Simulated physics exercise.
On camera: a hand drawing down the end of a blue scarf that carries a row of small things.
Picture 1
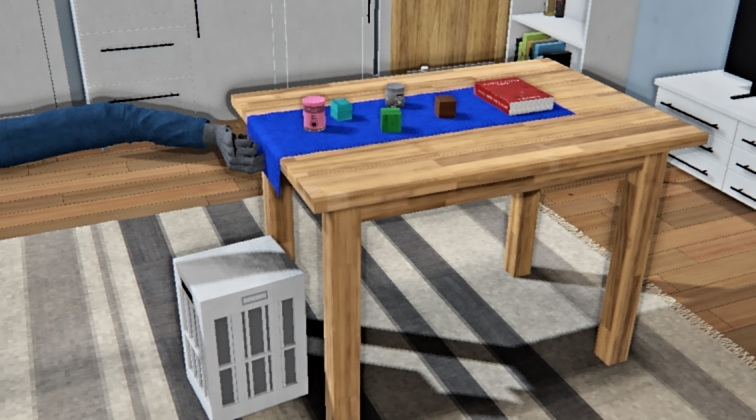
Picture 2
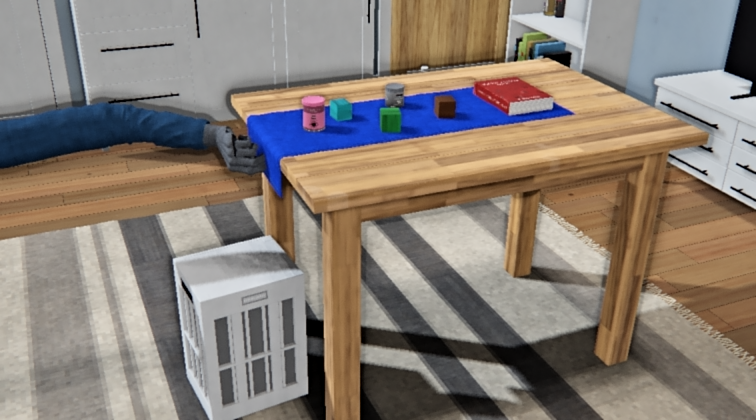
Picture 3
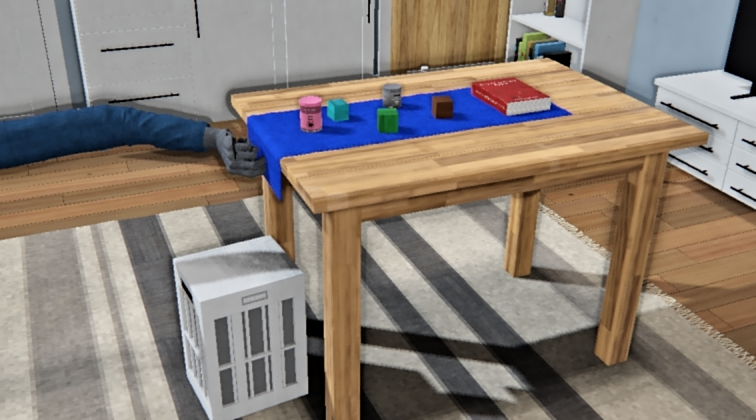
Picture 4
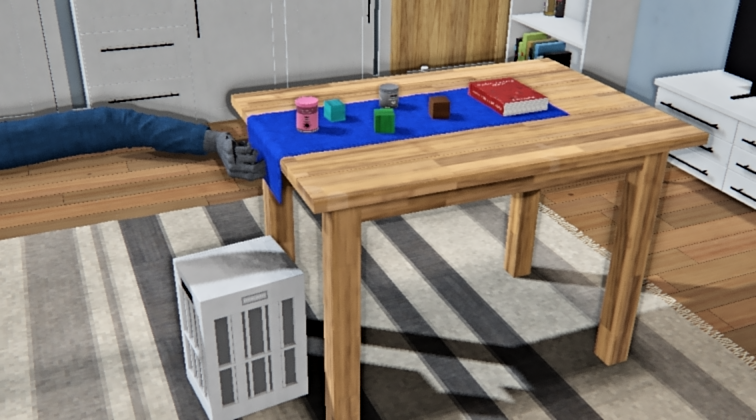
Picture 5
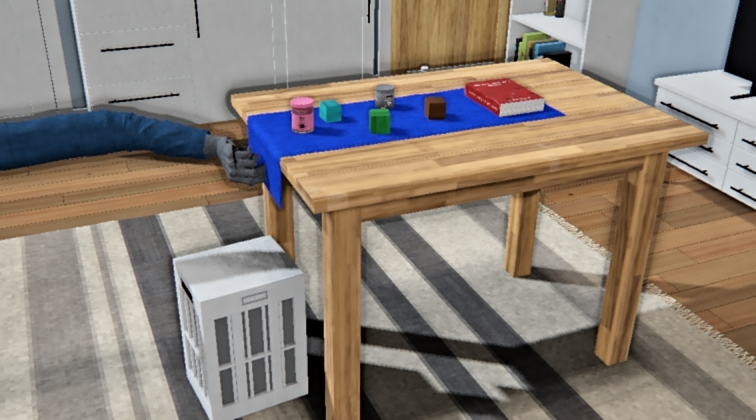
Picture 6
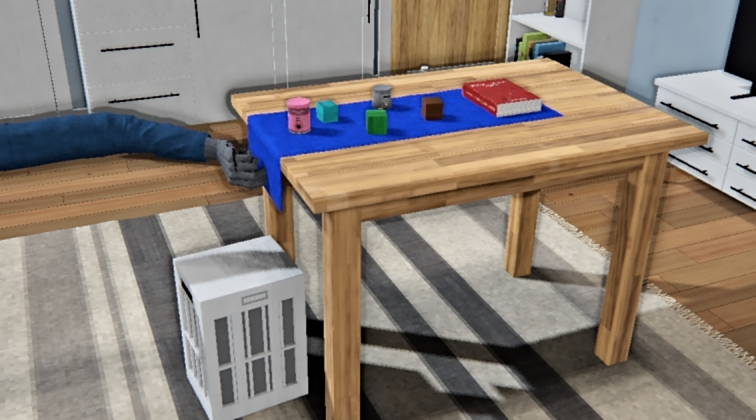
A gloved hand slowly pulling a blue cloth at a wooden table's left edge, small objects and red book shifting slightly left.
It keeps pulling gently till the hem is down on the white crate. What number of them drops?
The table loses two.
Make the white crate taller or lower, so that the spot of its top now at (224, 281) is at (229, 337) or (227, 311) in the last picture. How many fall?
In that case 4 and 3.
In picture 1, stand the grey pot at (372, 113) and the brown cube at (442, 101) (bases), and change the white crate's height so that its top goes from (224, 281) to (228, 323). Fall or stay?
The grey pot is carried off, the brown cube remains up.
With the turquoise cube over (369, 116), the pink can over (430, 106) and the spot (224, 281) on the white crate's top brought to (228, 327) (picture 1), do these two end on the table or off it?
The turquoise cube drops off, the pink can remains up.
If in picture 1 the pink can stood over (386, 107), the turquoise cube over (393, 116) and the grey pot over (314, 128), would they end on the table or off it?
The pink can does not fall, the turquoise cube holds on, the grey pot falls.
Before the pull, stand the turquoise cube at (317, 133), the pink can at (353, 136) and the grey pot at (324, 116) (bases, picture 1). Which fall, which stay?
The turquoise cube goes over; the pink can falls; the grey pot goes over.
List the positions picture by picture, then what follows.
In the first picture, hem (281, 197); pink can (314, 99); turquoise cube (341, 102); green cube (391, 111); grey pot (395, 86); brown cube (446, 98); top of the crate (224, 281).
In the second picture, hem (283, 197); pink can (314, 99).
In the third picture, hem (282, 200); turquoise cube (338, 102).
In the fourth picture, hem (282, 204); green cube (385, 112); top of the crate (224, 281).
In the fifth picture, hem (282, 208); grey pot (385, 87).
In the sixth picture, hem (282, 211); pink can (298, 101); turquoise cube (327, 103); green cube (377, 113); grey pot (382, 87); brown cube (433, 100).
Soon after, hem near (266, 228); pink can gone.
After that, hem on the crate; pink can and turquoise cube gone.
In the end, hem on the crate; pink can and turquoise cube gone. The count of fallen things is two.
